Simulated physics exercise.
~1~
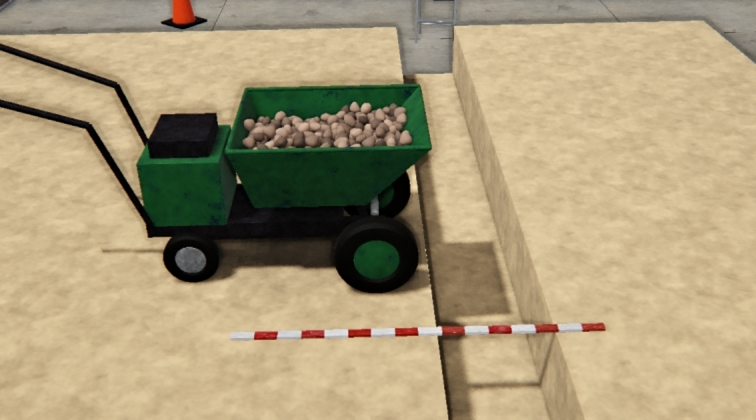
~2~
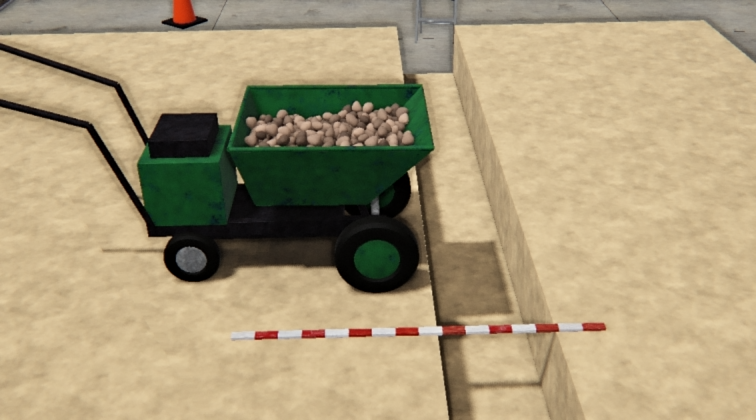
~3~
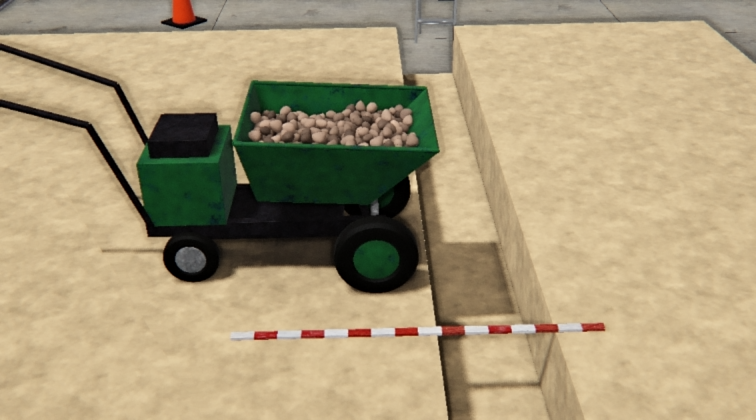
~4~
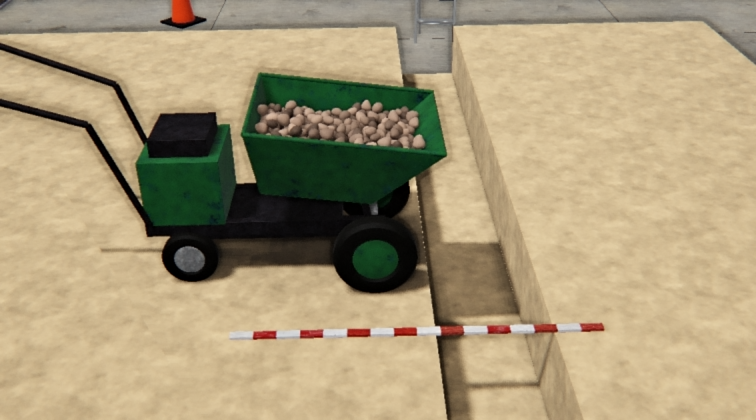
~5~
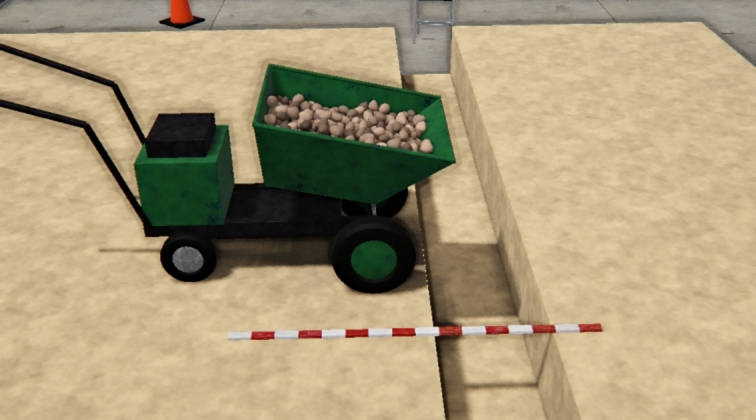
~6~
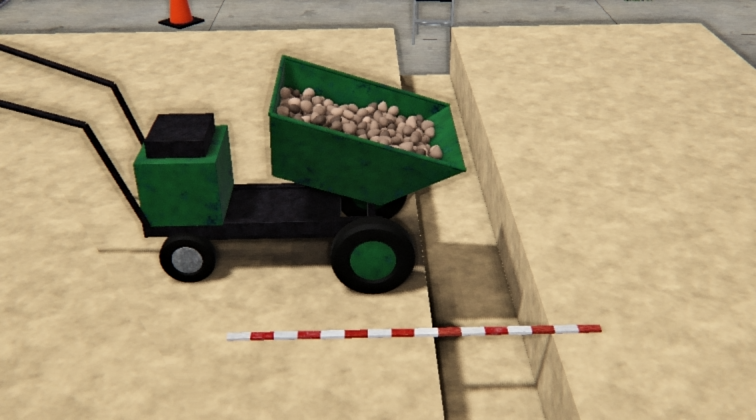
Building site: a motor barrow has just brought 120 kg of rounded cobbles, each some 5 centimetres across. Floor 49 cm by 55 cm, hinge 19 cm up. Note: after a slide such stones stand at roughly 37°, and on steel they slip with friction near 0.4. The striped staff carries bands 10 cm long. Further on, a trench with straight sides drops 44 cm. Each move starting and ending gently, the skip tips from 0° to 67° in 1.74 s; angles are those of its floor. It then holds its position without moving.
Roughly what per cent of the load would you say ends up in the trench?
I'd say 59 per cent ends up in the trench.
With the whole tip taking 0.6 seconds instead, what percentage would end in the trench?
Close to 35 percent, then.
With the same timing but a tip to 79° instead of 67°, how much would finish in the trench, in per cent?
Then roughly 65 percent.
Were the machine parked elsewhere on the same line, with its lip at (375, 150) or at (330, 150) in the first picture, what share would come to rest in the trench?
I'd say some 100 per cent and some 100 per cent.
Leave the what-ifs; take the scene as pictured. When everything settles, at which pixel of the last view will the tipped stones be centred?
(511, 305).
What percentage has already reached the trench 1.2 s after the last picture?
By that moment, roughly 20 per cent of the load.
Then, 0.7 s after the last picture the floor is at 56°, 100 % in the skip; the foremost stones are at (500, 210).
Then, 1.2 s after the last picture the floor is at 67°, 55 % in the skip, 20 % in the trench, 25 % past the trench; the foremost stones are at (604, 252).
Then, 1.6 s after the last picture the floor is at 67°, 25 % in the skip, 34 % in the trench, 41 % past the trench; the foremost stones are at (661, 237).
Then, 3.5 s after the last picture the floor is at 67°, 0 % in the skip, 59 % in the trench, 41 % past the trench; the foremost stones are at (691, 228).
